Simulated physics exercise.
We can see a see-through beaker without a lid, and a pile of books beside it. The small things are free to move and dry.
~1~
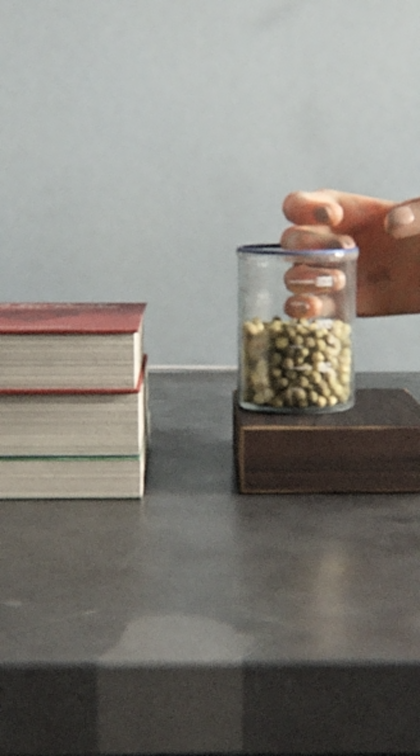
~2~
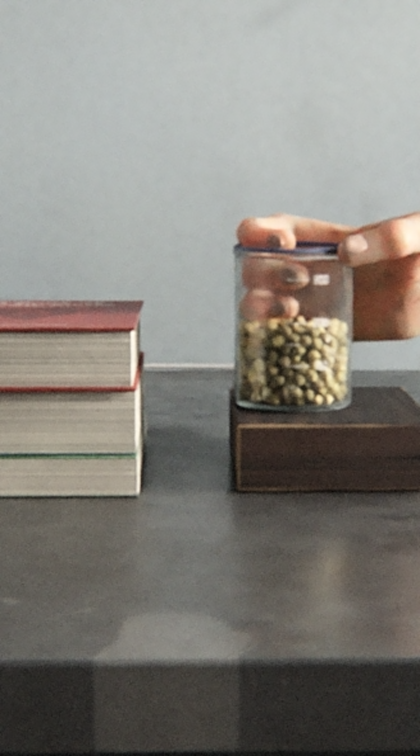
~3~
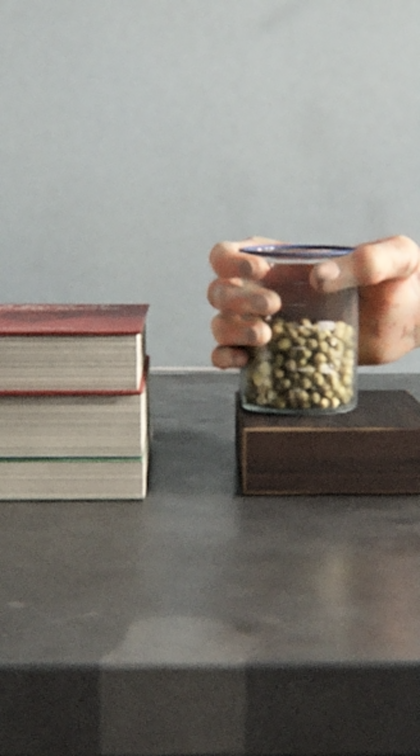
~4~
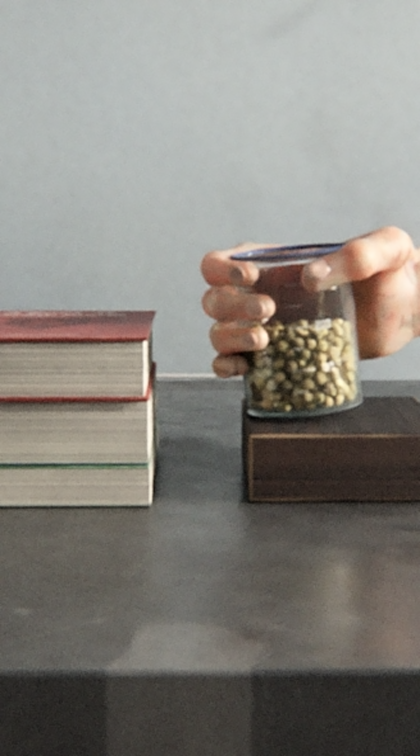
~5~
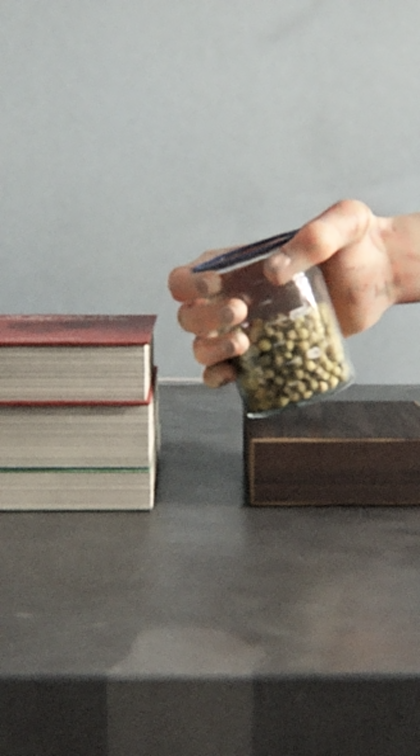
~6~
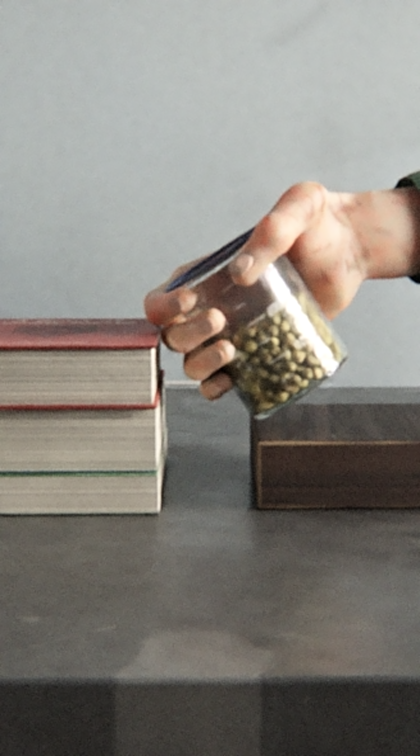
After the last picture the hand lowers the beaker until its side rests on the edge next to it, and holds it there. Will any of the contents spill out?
No, everything stays in.
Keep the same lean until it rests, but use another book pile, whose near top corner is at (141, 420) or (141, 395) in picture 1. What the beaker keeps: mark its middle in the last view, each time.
(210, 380) and (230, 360), approximately.
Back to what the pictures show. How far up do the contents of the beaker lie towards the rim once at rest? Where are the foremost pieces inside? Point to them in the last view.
Roughly at (199, 347).
Then, 0.15 s past the last view, the beaker leans 42°; everything is still inside.
Then, 0.31 s past the last view, the beaker rests on the book pile at 45°; everything is still inside.
Finally, the beaker rests on the book pile at 45°; everything is still inside.
